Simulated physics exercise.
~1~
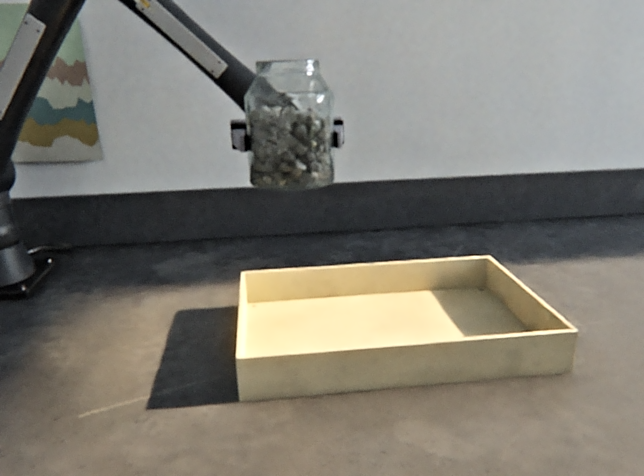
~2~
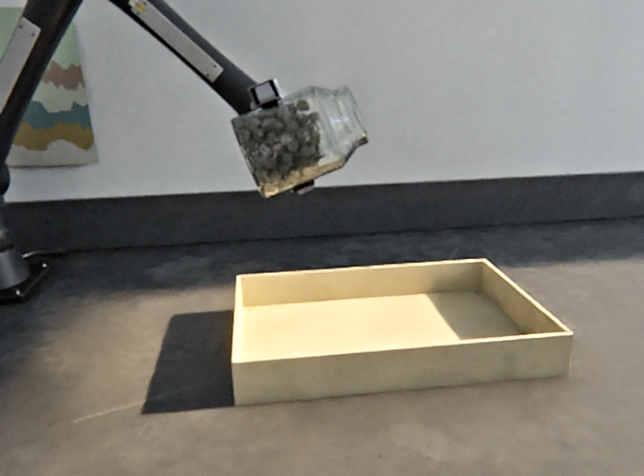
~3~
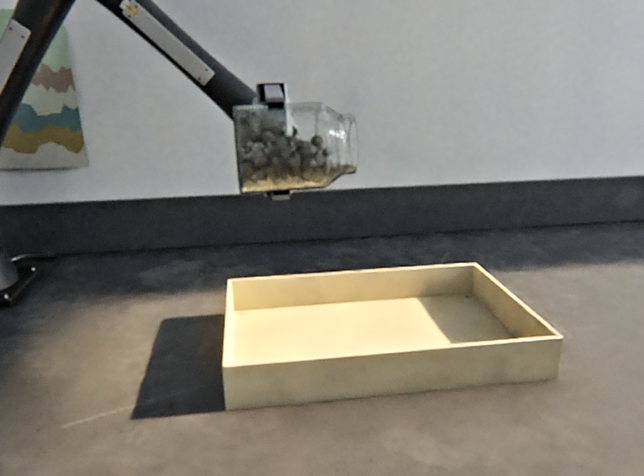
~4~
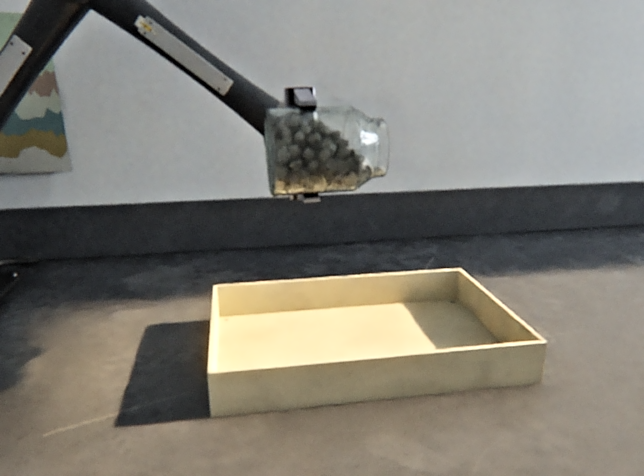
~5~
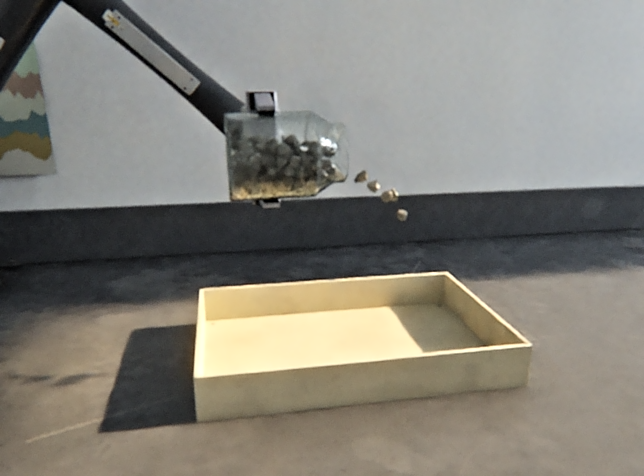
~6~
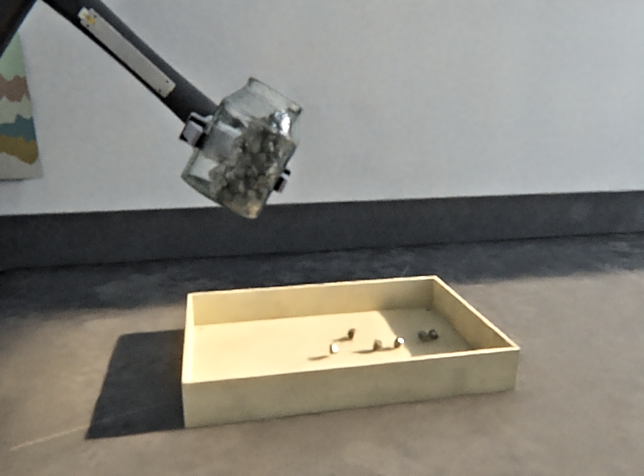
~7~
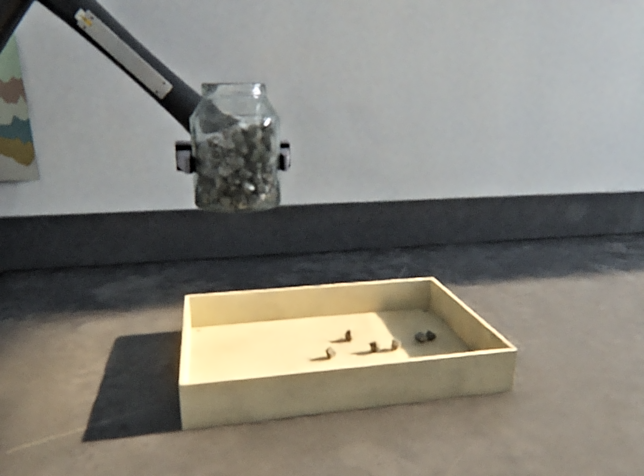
We see a robot arm tip a glass jar of small grey pebbles onto its side above a shallow wooden tray, spilling a few from its mouth. The arm then turns the jar upright, still mostly full, leaving a few pebbles scattered in the tray.
